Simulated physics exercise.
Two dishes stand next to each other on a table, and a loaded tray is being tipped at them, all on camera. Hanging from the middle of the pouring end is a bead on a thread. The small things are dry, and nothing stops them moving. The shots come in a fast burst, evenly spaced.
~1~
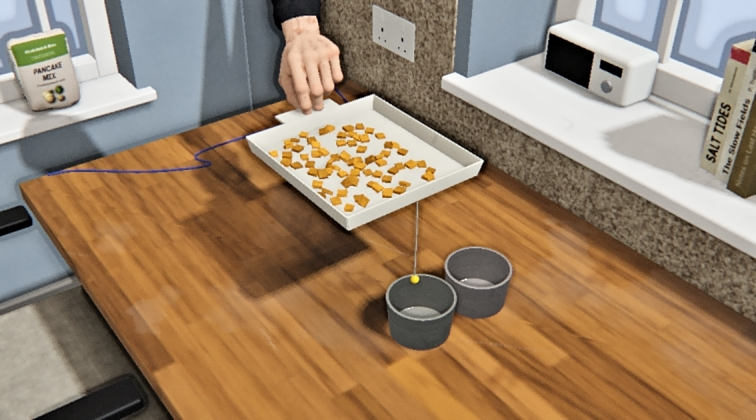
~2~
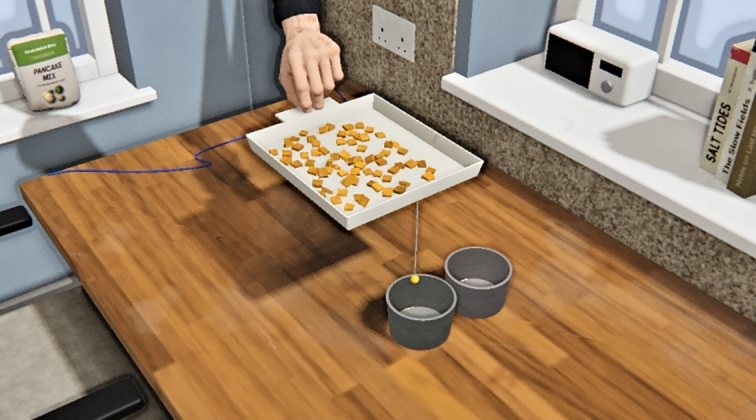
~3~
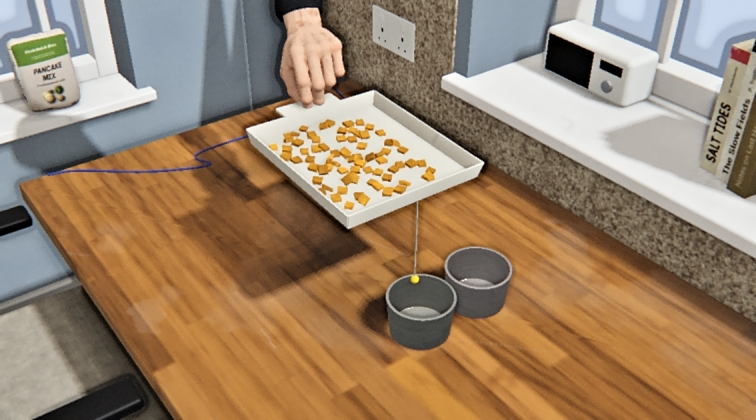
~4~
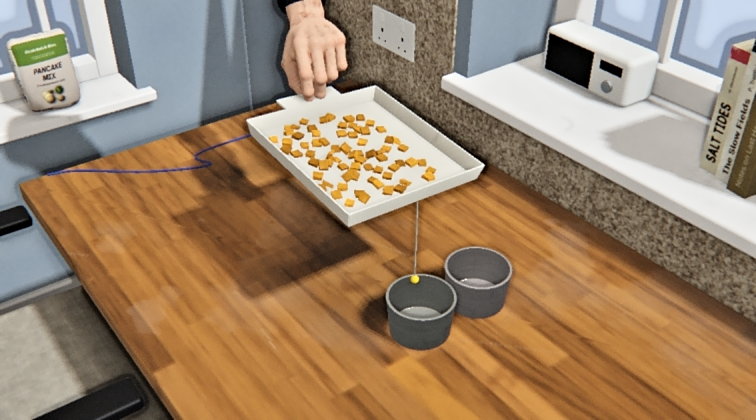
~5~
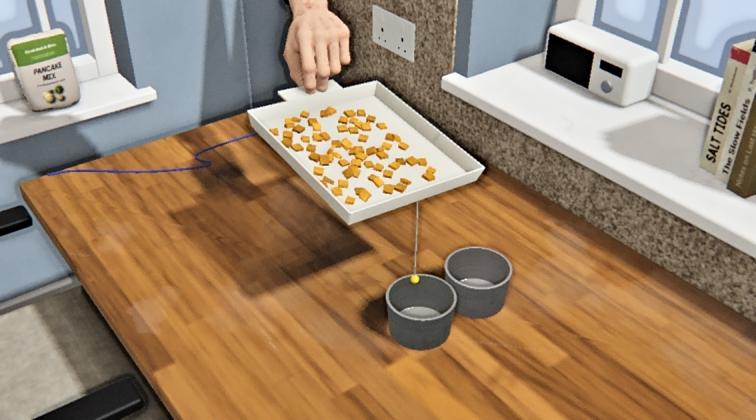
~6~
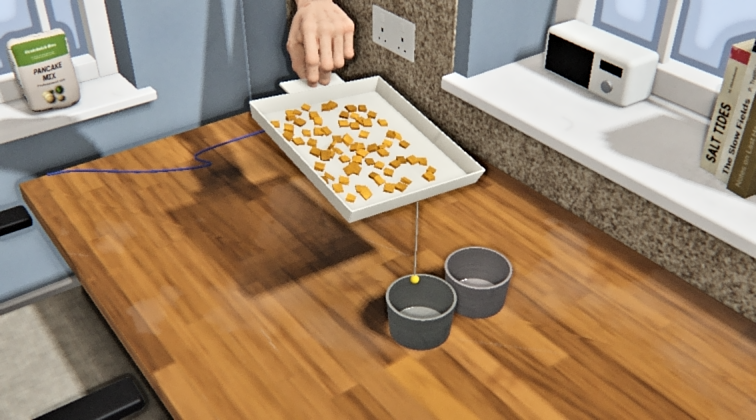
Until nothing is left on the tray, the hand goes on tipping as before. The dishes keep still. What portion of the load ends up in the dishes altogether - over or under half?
Compared with the spill, the catch will be larger.
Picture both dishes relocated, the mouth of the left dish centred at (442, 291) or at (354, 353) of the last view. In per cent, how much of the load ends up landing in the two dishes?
60 per cent the first time, 0 per cent the second time.
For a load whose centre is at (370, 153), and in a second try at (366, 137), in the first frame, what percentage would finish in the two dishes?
Near 80 per cent and near 80 per cent.
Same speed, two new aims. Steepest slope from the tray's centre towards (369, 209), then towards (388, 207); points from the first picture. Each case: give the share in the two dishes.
In order, 0 in a hundred and 10 in a hundred.
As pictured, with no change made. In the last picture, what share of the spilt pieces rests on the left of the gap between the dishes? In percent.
Share to the left: Near 60 per cent.
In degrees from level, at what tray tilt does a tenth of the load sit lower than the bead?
95°.
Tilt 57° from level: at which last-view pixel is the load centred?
Near (432, 168).
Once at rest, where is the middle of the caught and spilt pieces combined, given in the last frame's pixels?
Roughly at pixel (473, 296).
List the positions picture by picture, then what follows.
Corners of the pouring end (348, 215) and (478, 160), level; middle of the load (352, 162), small crackers; left dish (442, 328); right dish (499, 297); bead on its thread (415, 279), in the first picture.
Corners of the pouring end (348, 214) and (478, 161), level; middle of the load (352, 161), in the second picture.
Corners of the pouring end (349, 213) and (478, 162), tipped barely, lowest at the right corner; middle of the load (353, 159), in the third picture.
Corners of the pouring end (350, 211) and (479, 164), tipped a little, lowest at the right corner; middle of the load (353, 155), in the fourth picture.
Corners of the pouring end (351, 210) and (479, 167), tipped a little, lowest at the right corner; middle of the load (354, 151), in the fifth picture.
Corners of the pouring end (353, 208) and (480, 169), tipped a little, lowest at the right corner; middle of the load (355, 148); left dish (442, 328); right dish (499, 297), in the sixth picture.
Just after the last frame, tray tipped steeply; every one on the tray.
A moment on, tray tipped right over; the larger part on the tray; about a tenth in the right dish; about a tenth in the air.
Further on, tray tipped past a quarter turn; just a few in the left dish; the larger part in the right dish; roughly a quarter outside both.
When it is over, tray tipped past a quarter turn; just a few in the left dish; the larger part in the right dish; roughly a quarter outside both.
